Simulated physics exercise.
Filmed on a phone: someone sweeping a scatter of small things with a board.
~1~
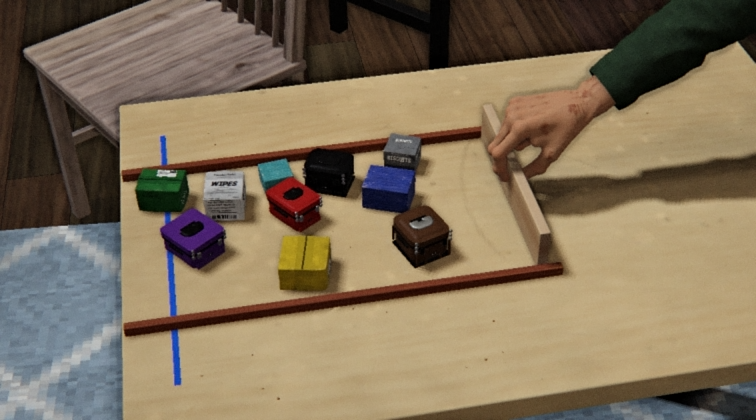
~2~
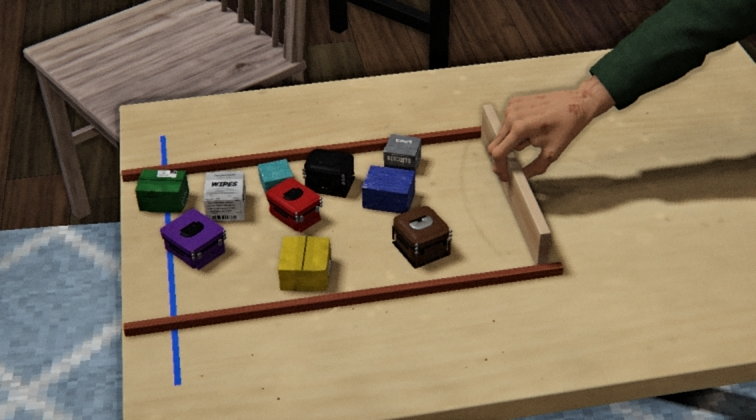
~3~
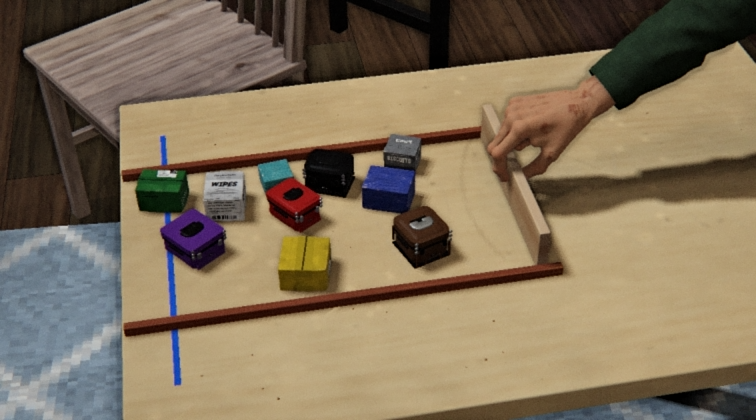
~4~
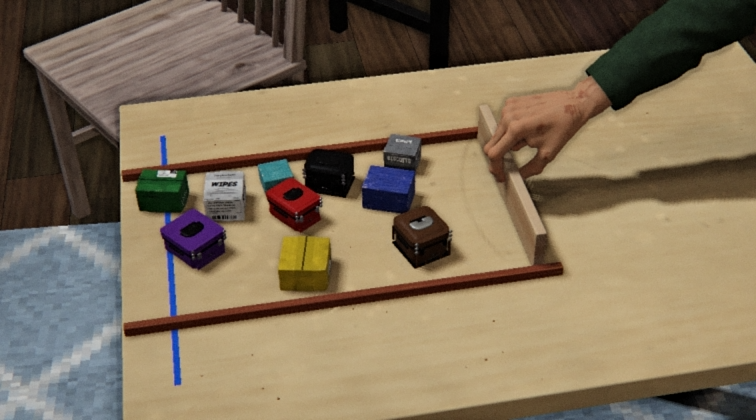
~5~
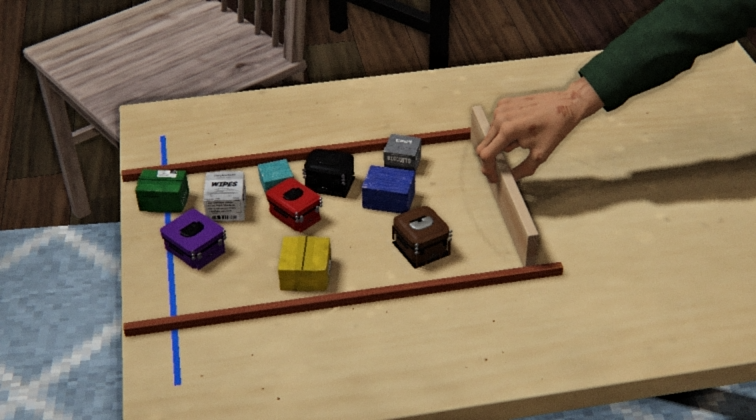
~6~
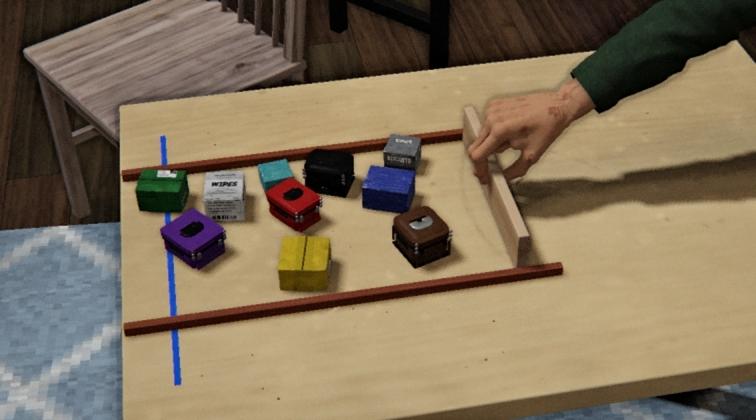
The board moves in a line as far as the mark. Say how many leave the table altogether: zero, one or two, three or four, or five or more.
Outcome: The number that fall off is five or more.
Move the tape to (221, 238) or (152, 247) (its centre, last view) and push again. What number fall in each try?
It would be 2 and 7.
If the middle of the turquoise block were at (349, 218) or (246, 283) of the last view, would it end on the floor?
In that order, it survives; comes down.
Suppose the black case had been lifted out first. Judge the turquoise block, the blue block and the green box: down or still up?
The turquoise block goes over, the blue block survives, the green box tumbles off.
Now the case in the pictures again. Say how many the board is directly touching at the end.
In contact: 3.
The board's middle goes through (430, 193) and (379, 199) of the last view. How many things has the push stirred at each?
2 and 5.
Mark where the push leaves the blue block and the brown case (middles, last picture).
The blue block stops around (143, 228); the brown case around (147, 268).
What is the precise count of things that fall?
Exactly 7.
Early on, none off yet; green box at rest near (163, 191); purple case at rest near (194, 240); white box at rest near (225, 196).
Finally, the number that fall off is five or more; lost, black case, yellow box, red case, turquoise block, white box, purple case and green box.
